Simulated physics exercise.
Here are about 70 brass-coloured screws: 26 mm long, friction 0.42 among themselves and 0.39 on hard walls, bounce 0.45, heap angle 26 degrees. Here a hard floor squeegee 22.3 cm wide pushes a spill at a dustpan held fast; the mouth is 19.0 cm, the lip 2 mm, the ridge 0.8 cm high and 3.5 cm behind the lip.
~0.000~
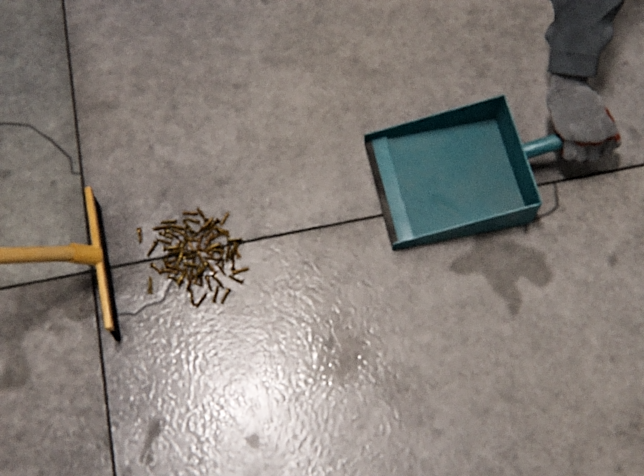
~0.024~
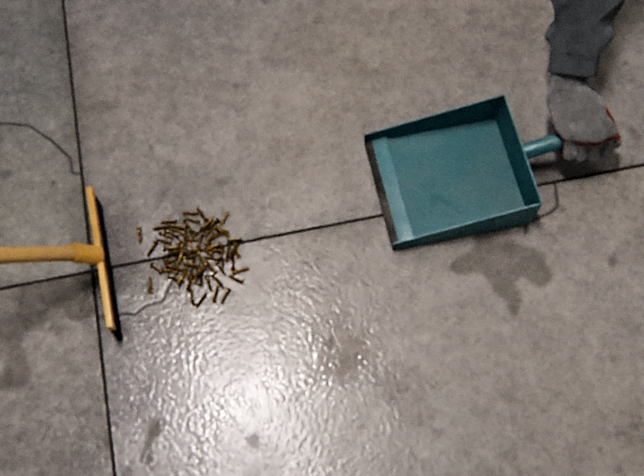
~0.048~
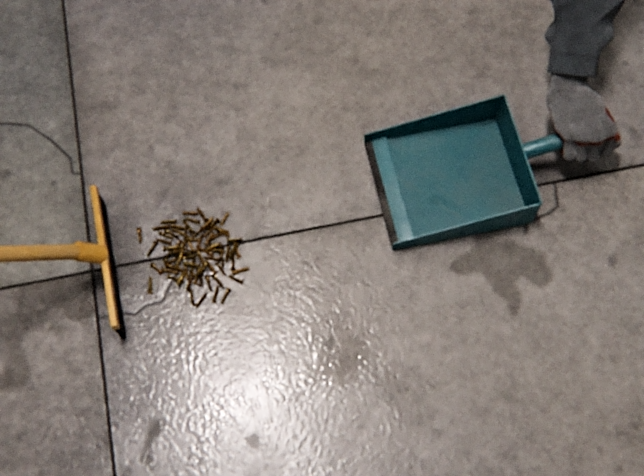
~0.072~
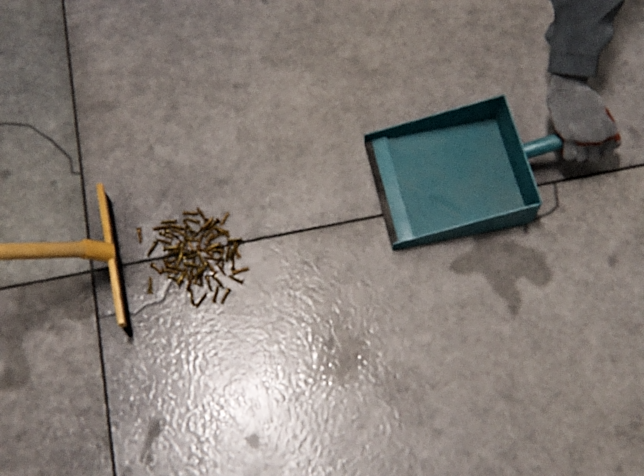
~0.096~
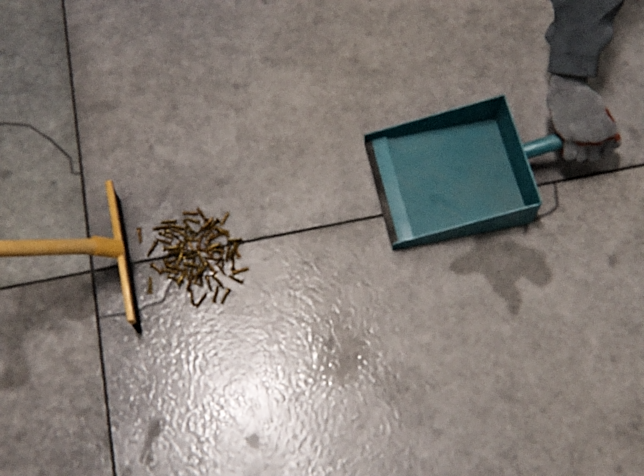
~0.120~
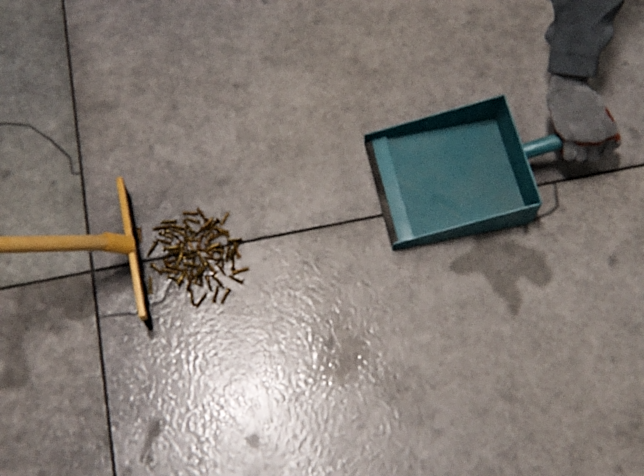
On a grey tiled floor with a wet-looking sheen, a yellow squeegee at the left starts just short of a small heap of brass-coloured screws. It slides a short way right, closing the gap to the heap's left edge, while a gloved hand holds a teal dustpan still at the right.
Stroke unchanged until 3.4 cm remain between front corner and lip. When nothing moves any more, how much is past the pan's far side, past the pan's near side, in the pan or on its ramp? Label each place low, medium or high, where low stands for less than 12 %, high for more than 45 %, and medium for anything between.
Far side: Low. Near side: Low. Pan: Medium.
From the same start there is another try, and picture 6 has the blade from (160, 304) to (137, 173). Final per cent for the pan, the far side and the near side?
Final per cent - pan 35, far 15, near 5.
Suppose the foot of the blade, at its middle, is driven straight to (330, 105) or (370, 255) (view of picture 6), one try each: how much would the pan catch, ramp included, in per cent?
About 0 % and 5 %.
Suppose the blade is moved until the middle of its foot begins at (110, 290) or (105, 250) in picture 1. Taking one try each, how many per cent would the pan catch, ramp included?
First try about 15 per cent, second about 15 per cent.
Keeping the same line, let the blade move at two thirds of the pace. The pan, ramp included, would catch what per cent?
Then some 15 in a hundred.
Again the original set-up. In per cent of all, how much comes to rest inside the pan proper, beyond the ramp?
About 0 %.
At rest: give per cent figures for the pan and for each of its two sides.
The far side gets 5, the near side 5 and the pan 20.
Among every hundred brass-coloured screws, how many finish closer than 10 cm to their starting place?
Around 0 percent.
After 0.37 s, middle of the blade 21 cm from the lip; 0 % over the lip, far side 0 %, near side 10 %.
After 0.53 s, middle of the blade 10 cm from the lip; 0 % over the lip, far side 5 %, near side 5 %.
Then, at 0.82 s, middle of the blade 4 cm from the lip; 20 % over the lip, far side 5 %, near side 5 %.
At rest (1.7 s), far side 5 %, near side 5 %, pan 20 %, in front of the lip or behind the blade 70 %.
